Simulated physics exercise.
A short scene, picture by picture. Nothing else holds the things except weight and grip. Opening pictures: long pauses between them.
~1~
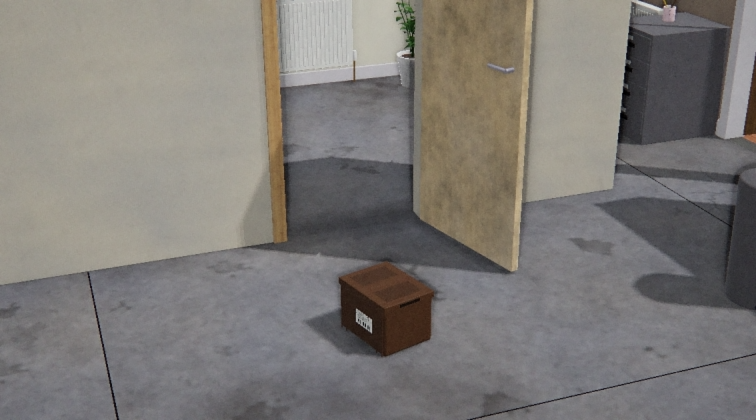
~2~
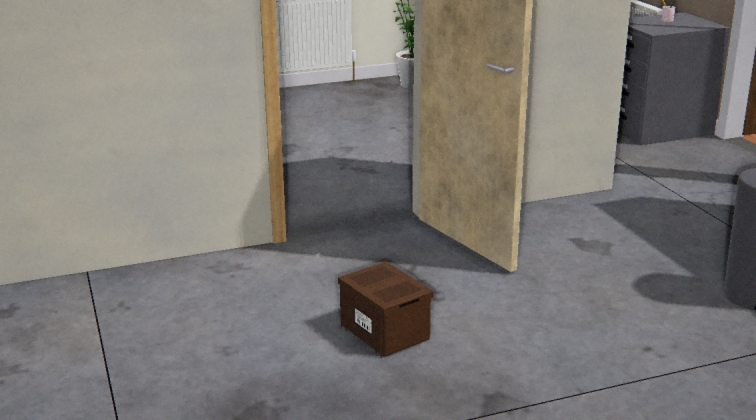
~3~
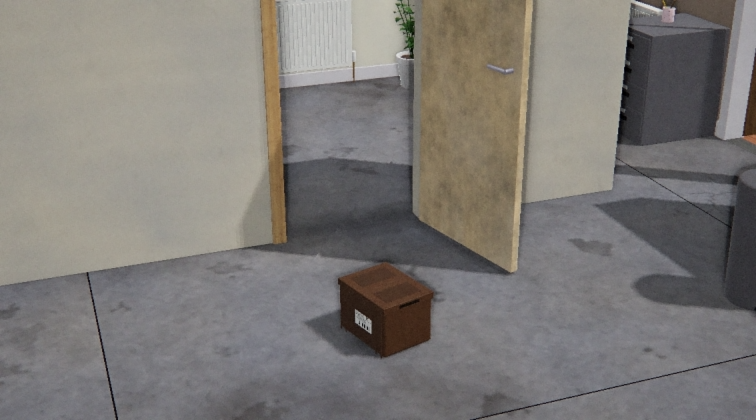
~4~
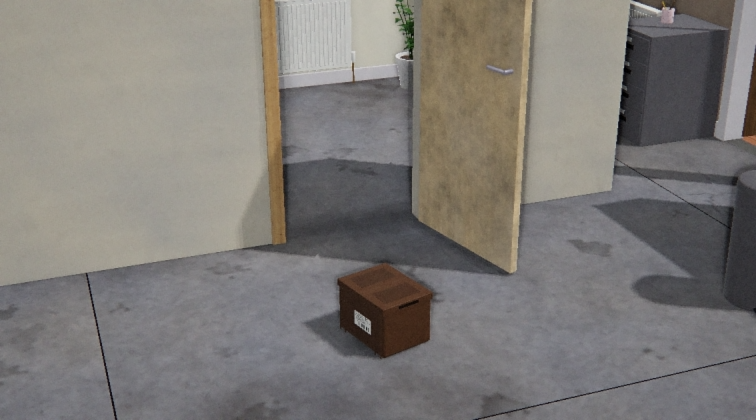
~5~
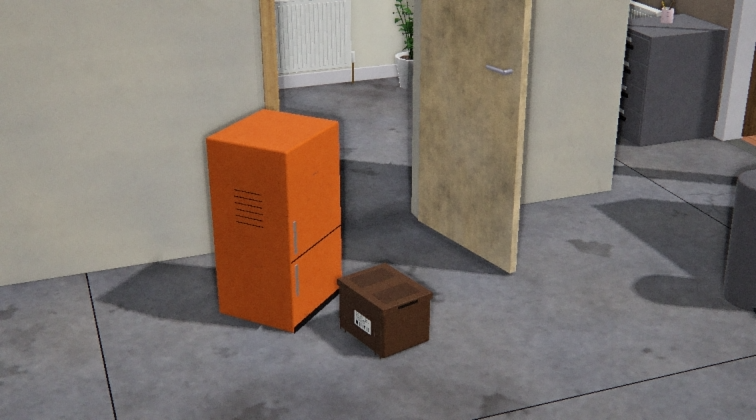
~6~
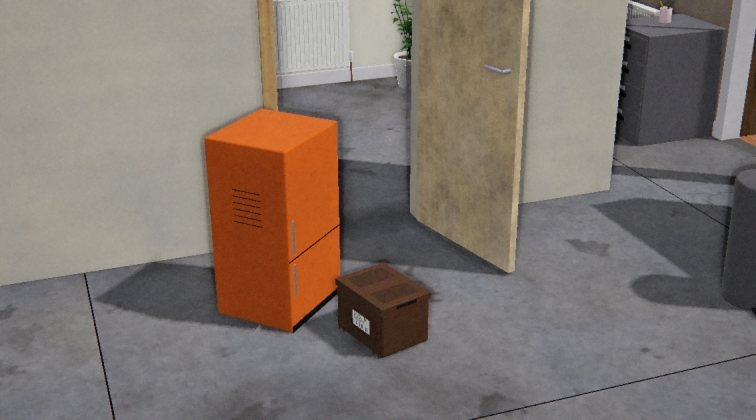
An orange fridge-like appliance suddenly appeared beside a small brown box on the gray floor, partly blocking the doorway, while the box and the wide-open door stayed still the whole time.
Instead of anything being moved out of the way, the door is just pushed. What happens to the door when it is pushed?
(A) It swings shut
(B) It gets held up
(A) It swings shut.
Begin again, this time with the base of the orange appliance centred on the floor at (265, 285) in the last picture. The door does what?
Well, then the door makes it fully home.
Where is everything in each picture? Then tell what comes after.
In the first frame, door wide open and still; brown tote (386, 309).
In the second frame, door wide open and still; brown tote (385, 309).
In the third frame, door wide open and still; brown tote (385, 309).
In the fourth frame, door wide open and still; brown tote (384, 310).
In the fifth frame, door wide open and still; brown tote (384, 310).
In the sixth frame, door wide open and still; orange appliance (276, 219); brown tote (383, 310).
Then, 0.60 s later than the last frame, door 87° open.
Then, 1.00 s later than the last frame, door 62° open.
Then, 1.40 s later than the last frame, door 32° open.
Then, 1.70 s later than the last frame, door 8° open.
When it is over, door 0° open; both as before. End places, in pixels of the last picture, orange appliance near (276, 219).
